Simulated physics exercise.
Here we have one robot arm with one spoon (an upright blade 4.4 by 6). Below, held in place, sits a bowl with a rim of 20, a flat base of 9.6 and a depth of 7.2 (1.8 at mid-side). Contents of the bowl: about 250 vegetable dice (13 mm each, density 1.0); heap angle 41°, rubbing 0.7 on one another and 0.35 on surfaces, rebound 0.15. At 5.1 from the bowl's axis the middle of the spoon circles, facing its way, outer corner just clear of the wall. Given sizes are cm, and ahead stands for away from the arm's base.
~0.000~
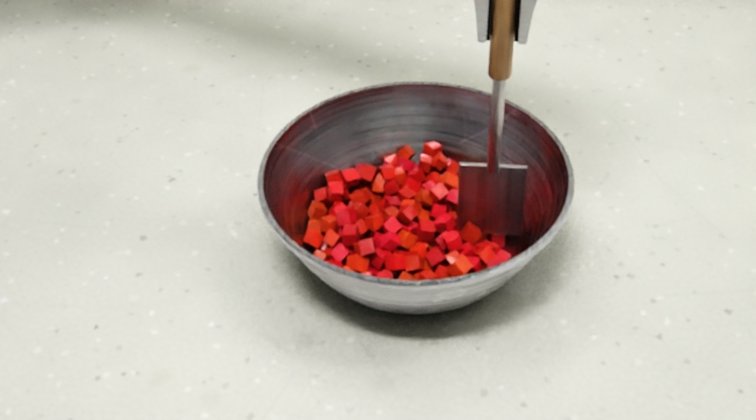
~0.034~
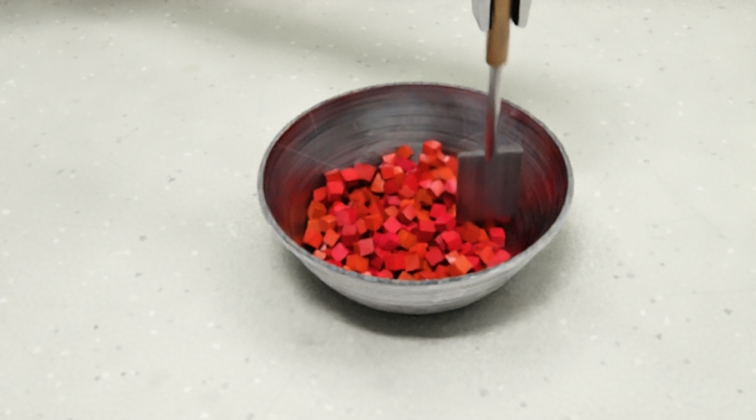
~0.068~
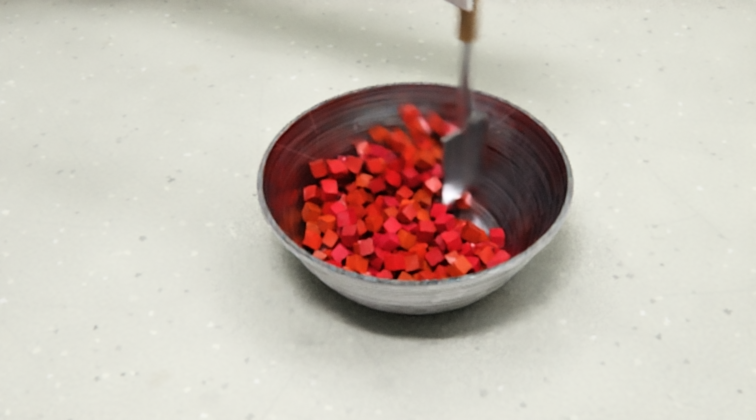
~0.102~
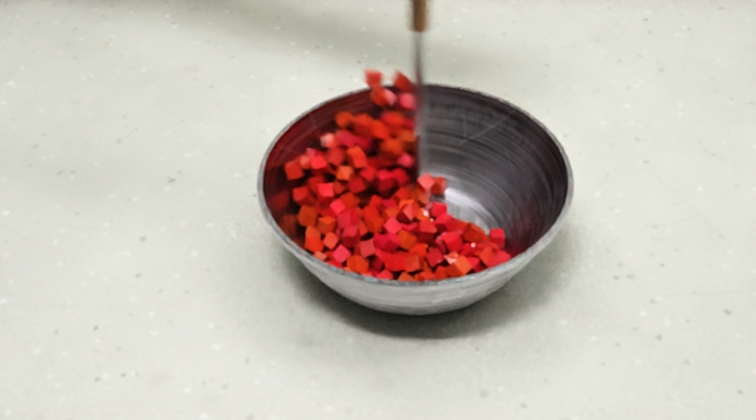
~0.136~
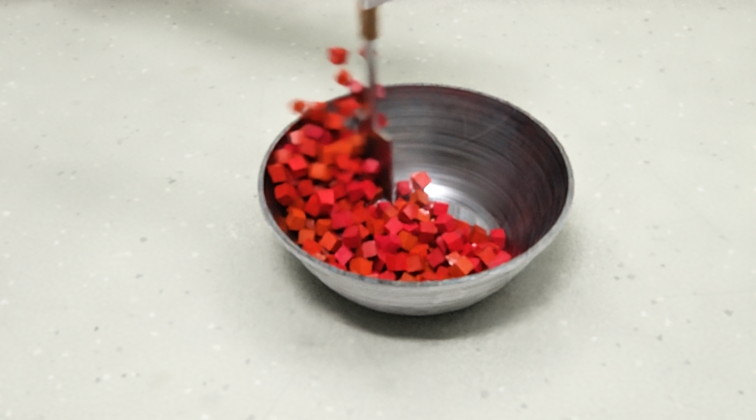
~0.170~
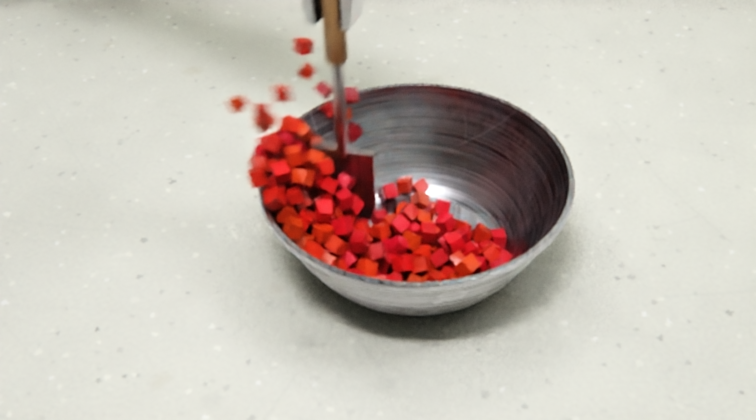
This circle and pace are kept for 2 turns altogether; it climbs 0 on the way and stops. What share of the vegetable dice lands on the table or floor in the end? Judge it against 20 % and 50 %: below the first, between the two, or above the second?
Above 50 %.
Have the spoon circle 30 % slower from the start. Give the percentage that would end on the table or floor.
Estimate: Near 40 in a hundred.
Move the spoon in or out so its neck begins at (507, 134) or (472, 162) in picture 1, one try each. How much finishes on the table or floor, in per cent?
Close to 50 and 35 in a hundred.
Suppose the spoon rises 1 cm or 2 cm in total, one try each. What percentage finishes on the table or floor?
It comes to about 55 per cent and about 50 per cent.
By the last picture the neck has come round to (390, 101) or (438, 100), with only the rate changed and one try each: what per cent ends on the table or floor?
About 40 and 20 %.
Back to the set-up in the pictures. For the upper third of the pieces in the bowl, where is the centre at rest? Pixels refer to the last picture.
The centre is near pixel (451, 185).
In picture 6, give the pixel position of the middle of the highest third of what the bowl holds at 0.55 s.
I'd say about (343, 258).
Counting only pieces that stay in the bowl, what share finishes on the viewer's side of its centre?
Near 45 per cent of what stays in the bowl.
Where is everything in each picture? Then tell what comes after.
In the first frame, the spoon neck at (495, 147), 0° round; upper third of the load around (406, 215), from x 315 to 505, top at y 150; 246 in the bowl.
In the second frame, the spoon neck at (492, 133), 16° round; upper third of the load around (405, 213), from x 315 to 505, top at y 150.
In the third frame, the spoon neck at (464, 108), 54° round; upper third of the load around (396, 183), from x 310 to 500, top at y 115.
In the fourth frame, the spoon neck at (419, 98), 91° round; upper third of the load around (367, 167), from x 295 to 500, top at y 80.
In the fifth frame, the spoon neck at (372, 106), 129° round; upper third of the load around (332, 171), from x 280 to 500, top at y 55; 244 in the bowl, 2 in flight or on the tool.
In the sixth frame, the spoon neck at (341, 130), 167° round; upper third of the load around (304, 182), from x 240 to 500, top at y 40; 238 in the bowl, 8 in flight or on the tool.
After 0.36 s, 19° round, highest piece 11 above the table; 162 in the bowl, 27 on the table or floor, 57 in flight or on the tool.
After 0.55 s, 232° round, highest piece 10 above the table; 119 in the bowl, 105 on the table or floor, 22 in flight or on the tool.
After 0.85 s, 0° round, highest piece 7 above the table; 142 on the table or floor, 104 in the bowl.
After 1.55 s, 0° round, highest piece 7 above the table; 142 on the table or floor, 104 in the bowl.
In the end, 142 on the table or floor, 104 in the bowl. That is 58 % on the table or floor.
